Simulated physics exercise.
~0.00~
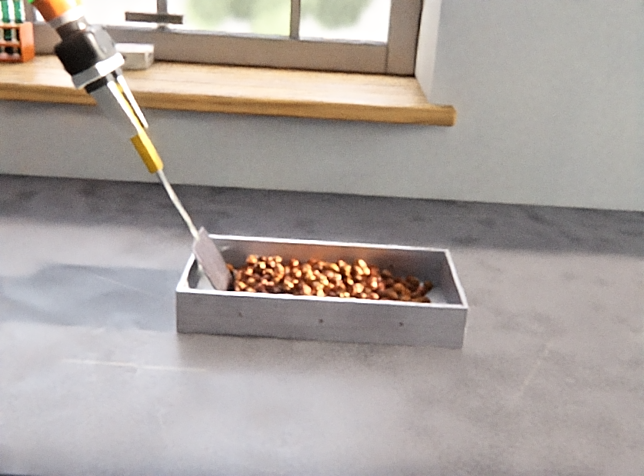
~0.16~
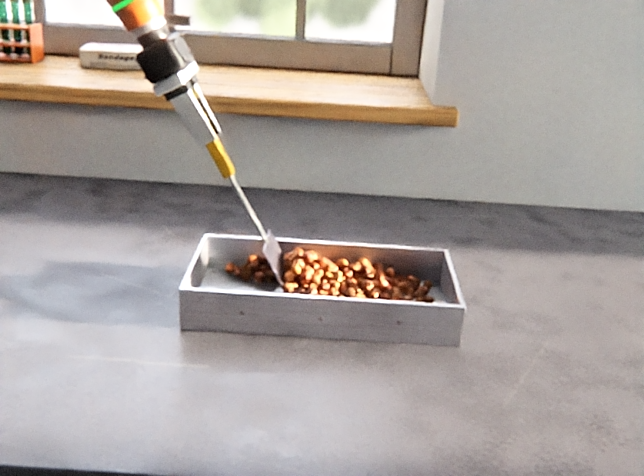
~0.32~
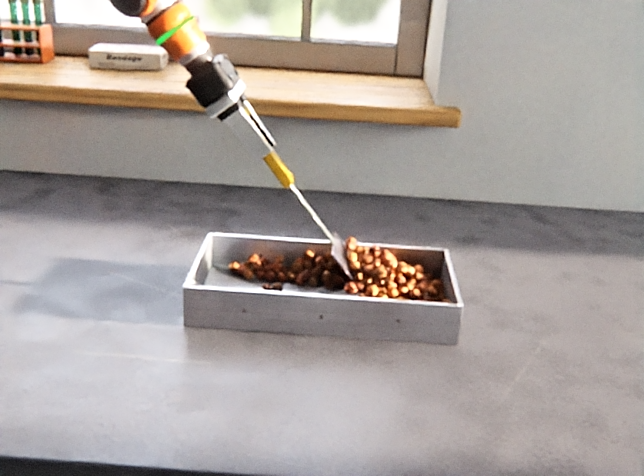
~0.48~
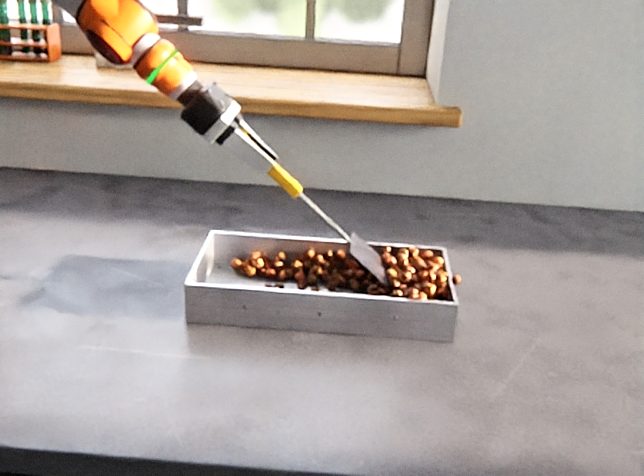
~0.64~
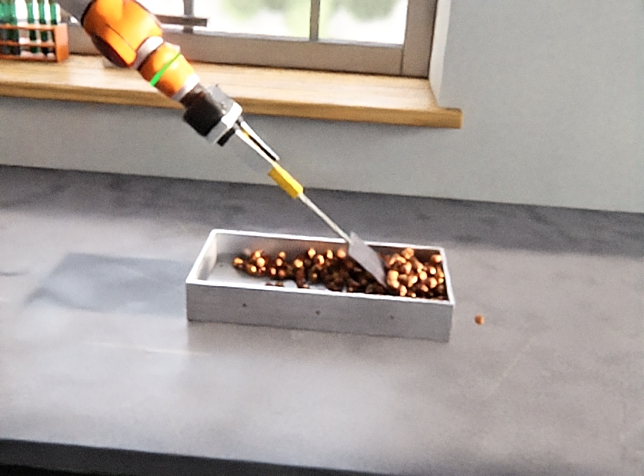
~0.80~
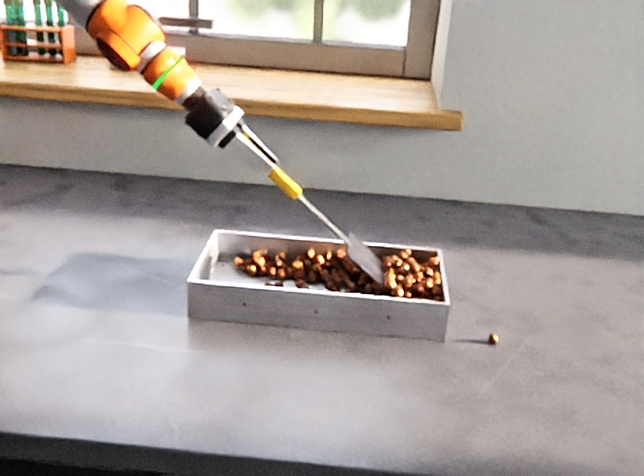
A robot arm with orange and black sections holds a flat grey paddle at the left end of a shallow grey tray of brown hazelnuts, seen from slightly above on a grey table. Behind it, a wooden sill runs beneath a window, with a small rack at the far left. The paddle sweeps right through the nuts, heaping them toward the tray's right end. It then tilts flatter and stops among them as one nut tips over the right edge. That nut lands on the table and rests right of the tray, while the others remain inside.
